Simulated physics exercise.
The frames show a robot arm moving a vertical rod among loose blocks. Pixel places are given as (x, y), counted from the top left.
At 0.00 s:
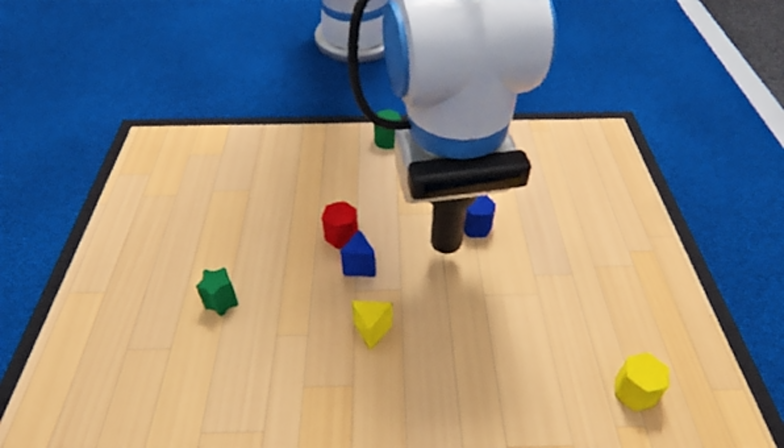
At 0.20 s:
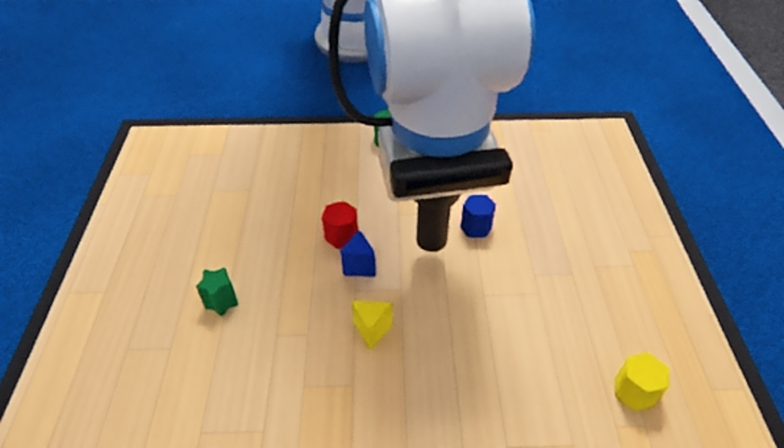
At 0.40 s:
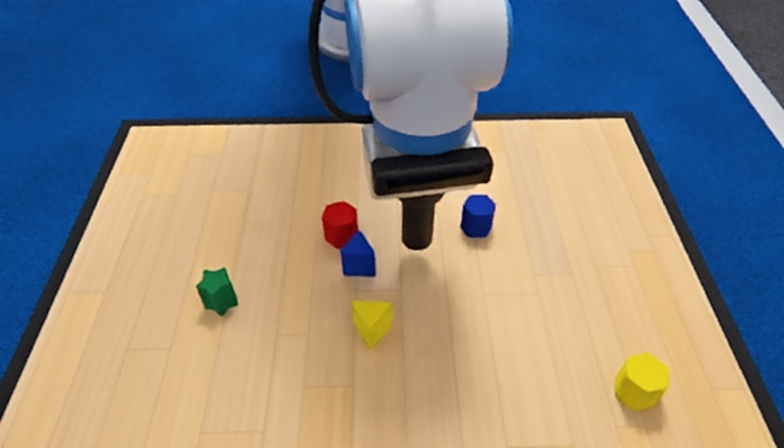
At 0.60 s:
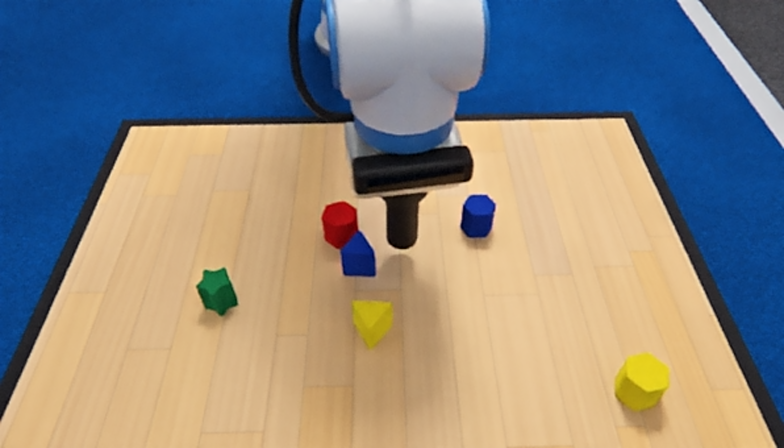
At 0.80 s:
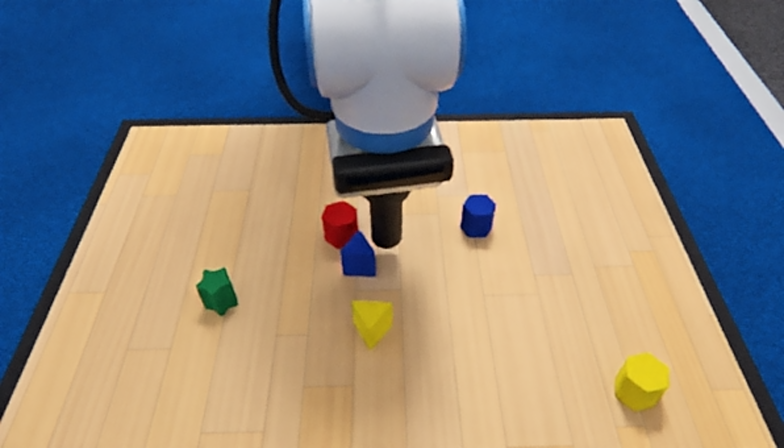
A robot arm moves its dark rod left across the board while the blocks stay still.
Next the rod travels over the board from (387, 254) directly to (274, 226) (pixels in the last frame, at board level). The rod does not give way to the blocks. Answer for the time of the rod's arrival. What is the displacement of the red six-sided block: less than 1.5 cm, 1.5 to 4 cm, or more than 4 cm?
It's set to move over 4 cm.
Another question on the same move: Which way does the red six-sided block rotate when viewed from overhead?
It ends up turned clockwise.
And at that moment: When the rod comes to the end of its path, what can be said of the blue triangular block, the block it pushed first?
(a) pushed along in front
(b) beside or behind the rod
It's b.
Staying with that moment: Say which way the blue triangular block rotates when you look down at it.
It turns counter-clockwise.
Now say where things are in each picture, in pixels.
In the first picture, rod tip (446, 242); block tops, red six-sided block (339, 213); blue triangular block (358, 245).
In the second picture, rod (432, 241); blocks unchanged.
In the third picture, rod (417, 239); blocks unchanged.
In the fourth picture, rod (402, 238); blocks unchanged.
In the fifth picture, rod (387, 237); red six-sided block (339, 213); blue triangular block (358, 245).
One third of the way, rod (346, 227); red six-sided block (323, 205), turned 20° clockwise; blue triangular block (345, 243), turned 55° anticlockwise.
Two thirds of the way, rod (307, 218); red six-sided block (299, 190), turned 75° clockwise; blue triangular block (345, 243), turned 55° anticlockwise.
At the end, rod (270, 210); red six-sided block (286, 182), turned 135° clockwise; blue triangular block (345, 243), turned 55° anticlockwise.
